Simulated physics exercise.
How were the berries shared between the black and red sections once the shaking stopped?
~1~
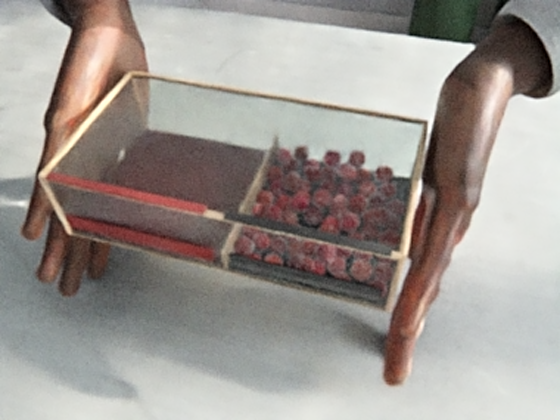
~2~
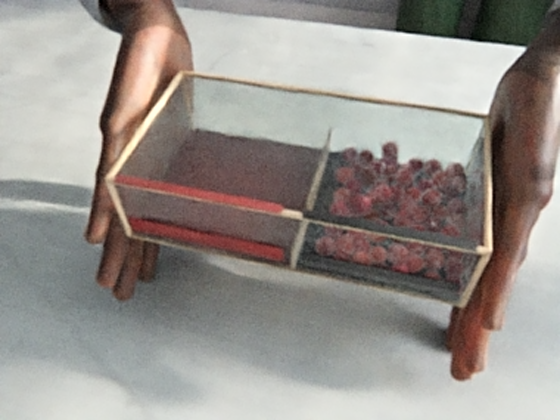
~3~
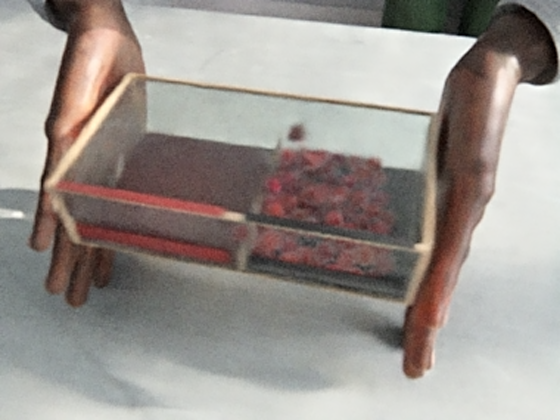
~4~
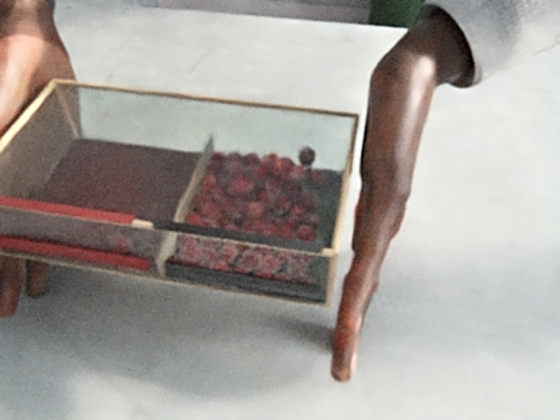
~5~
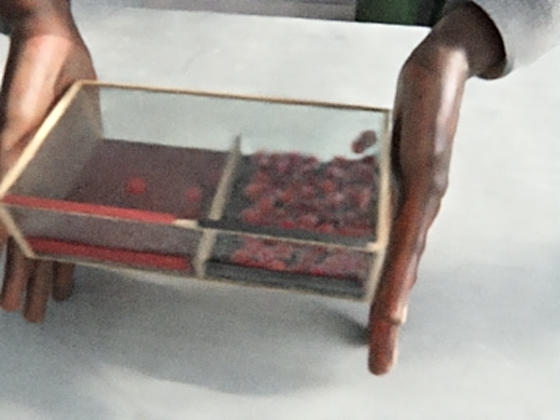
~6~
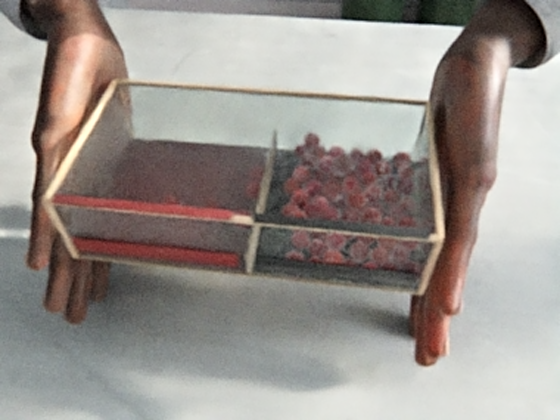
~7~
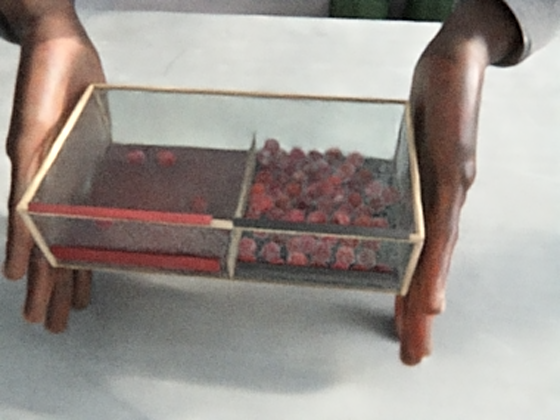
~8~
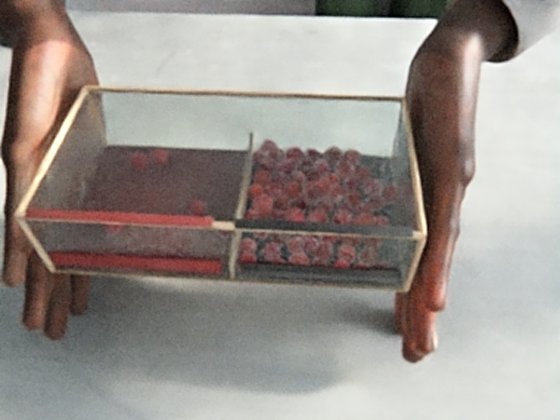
Nearly all of them were in the black section on the right. The red section on the left held only a few, a very small share of the berries.
A clear, divided box of small red berries was shaken from side to side between two hands, and the berries jostled and hopped about. As it settled, most still lay in the black right-hand section, with only a few in the red left one.
